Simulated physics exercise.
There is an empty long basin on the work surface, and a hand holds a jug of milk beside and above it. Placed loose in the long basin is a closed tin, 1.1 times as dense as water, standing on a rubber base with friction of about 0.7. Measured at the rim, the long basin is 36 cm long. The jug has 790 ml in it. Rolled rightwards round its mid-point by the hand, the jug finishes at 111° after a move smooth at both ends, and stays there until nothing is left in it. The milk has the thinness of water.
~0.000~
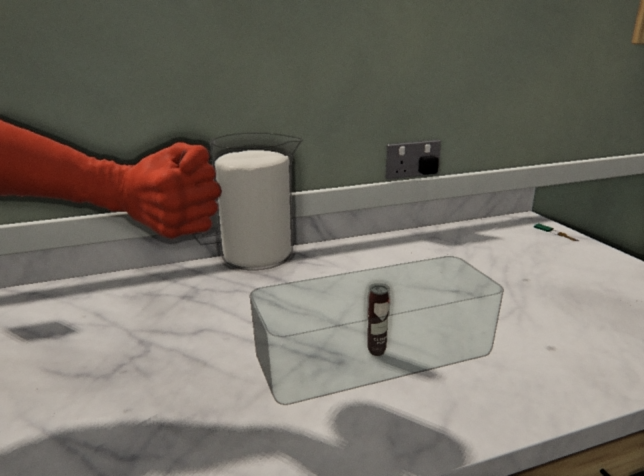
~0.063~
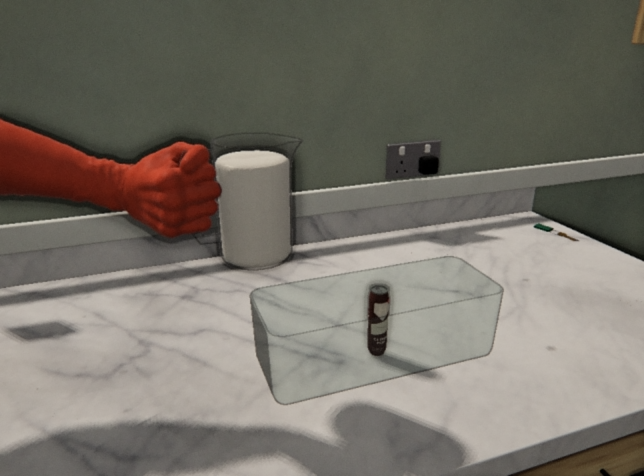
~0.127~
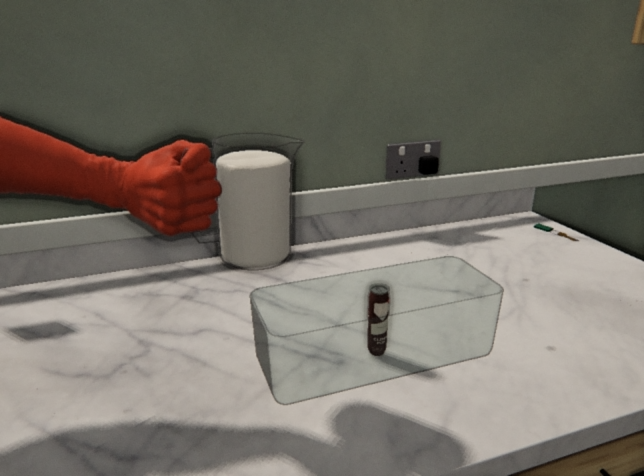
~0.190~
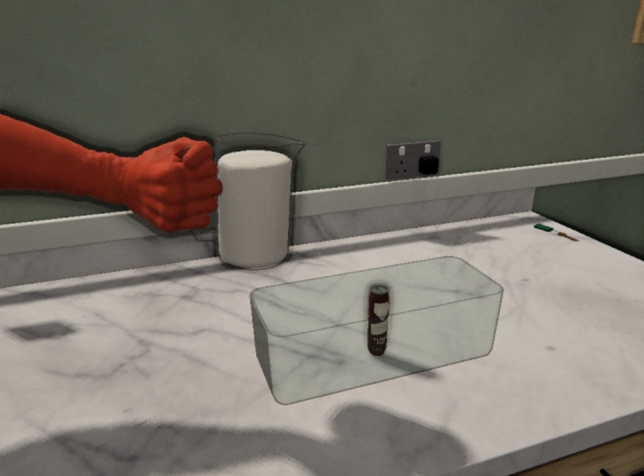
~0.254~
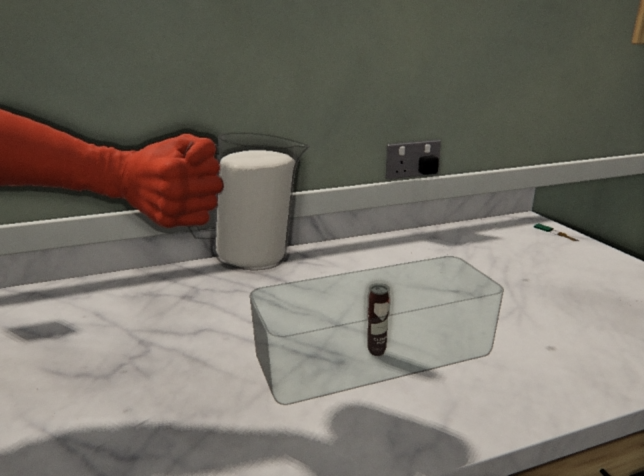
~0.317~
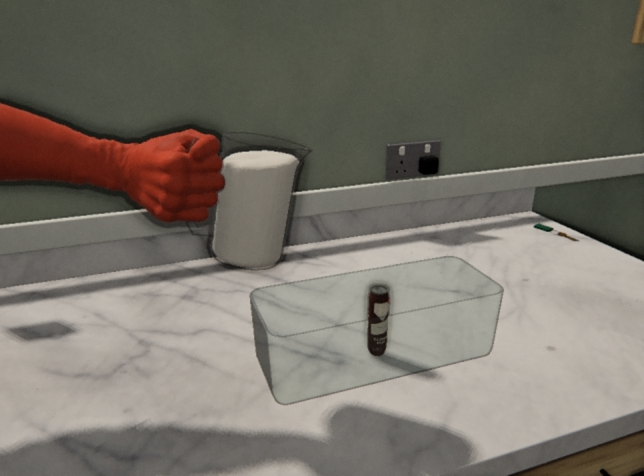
The clip shows a red hand holding a clear jug of white milk beside a transparent long basin with a small dark tin inside; the jug stays upright at first, then the hand slowly tilts it slightly to the right.
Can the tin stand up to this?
It won't make it through.
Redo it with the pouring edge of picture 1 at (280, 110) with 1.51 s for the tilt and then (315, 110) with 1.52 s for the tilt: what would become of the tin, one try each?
Trial 1 - tin tips; trial 2 - tin tips.
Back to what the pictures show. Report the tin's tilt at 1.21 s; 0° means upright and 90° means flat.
I'd say it's tipped close to 30 degrees.
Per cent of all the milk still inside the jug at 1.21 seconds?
Some 42 per cent.
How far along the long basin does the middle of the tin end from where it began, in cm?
In the end the tin's centre has shifted about 9.0 centimetres.
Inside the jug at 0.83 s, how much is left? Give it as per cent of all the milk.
Around 88 in a hundred.
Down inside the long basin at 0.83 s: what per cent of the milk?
Around 2%.
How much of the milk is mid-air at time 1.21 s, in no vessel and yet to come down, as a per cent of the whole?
Roughly 20 %.
Then, 0.83 s in, the tilt is 63° and 88 per cent is still to pour; the tin stands where it began.
Then, 1.21 s in, the tilt is 99° and 41 per cent is still to pour; the tin leans 32°.
Then, 1.61 s in, the tilt is 111° and 2 per cent is still to pour; the tin lies on its side.
Then, 2.04 s in, the tilt is 111° and 0 per cent is still to pour; the tin lies on its side.
Finally, the tin lies on its side.
